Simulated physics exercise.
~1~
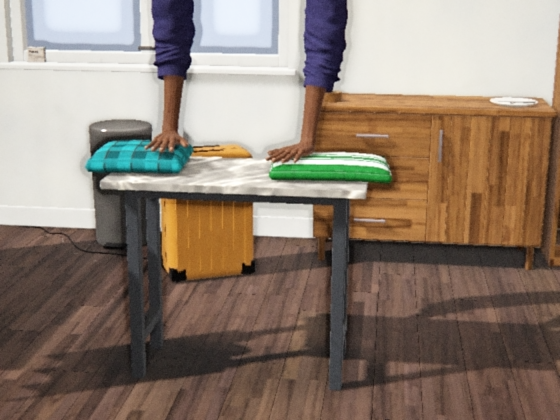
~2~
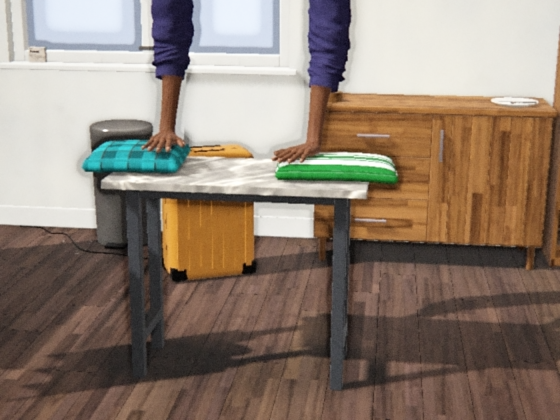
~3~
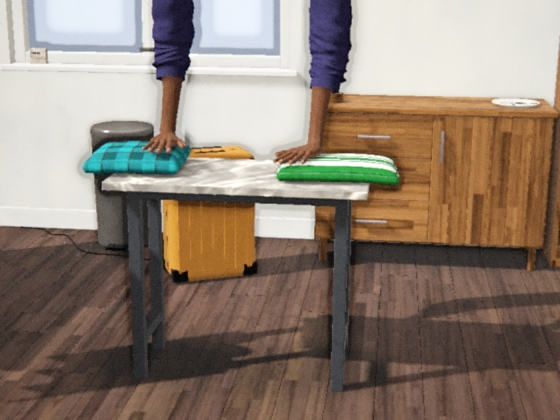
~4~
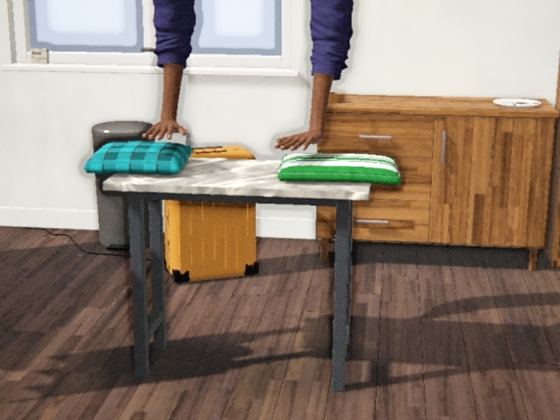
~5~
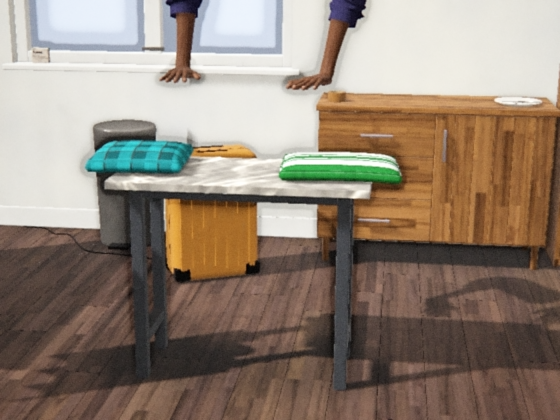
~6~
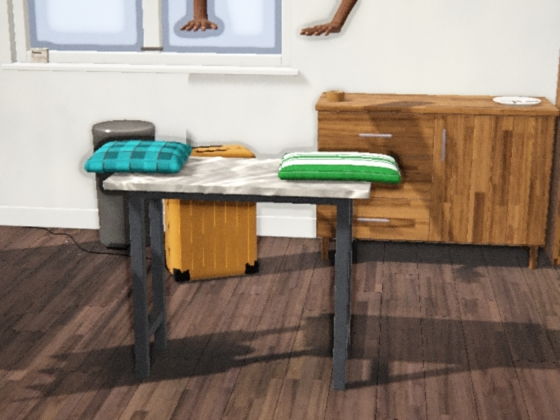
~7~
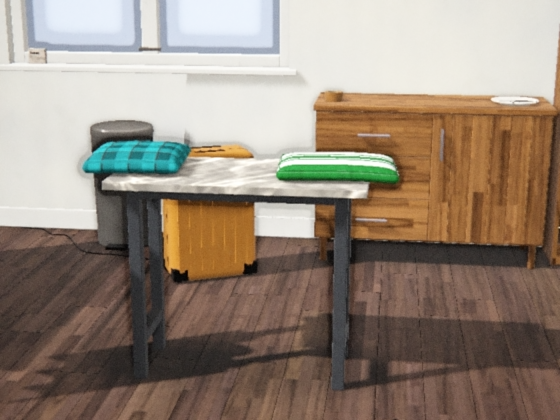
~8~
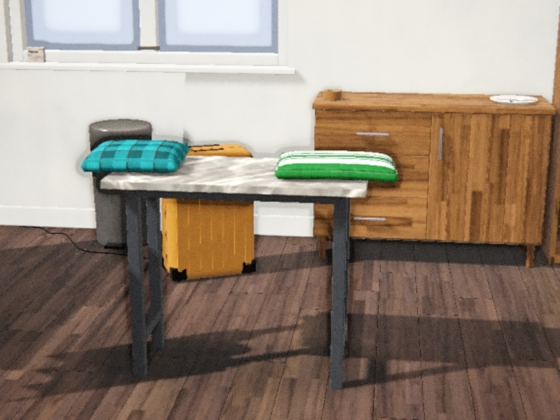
Hands resting on a turquoise checked cushion and a green striped folded blanket, then lifting away, leaving both on the small table.
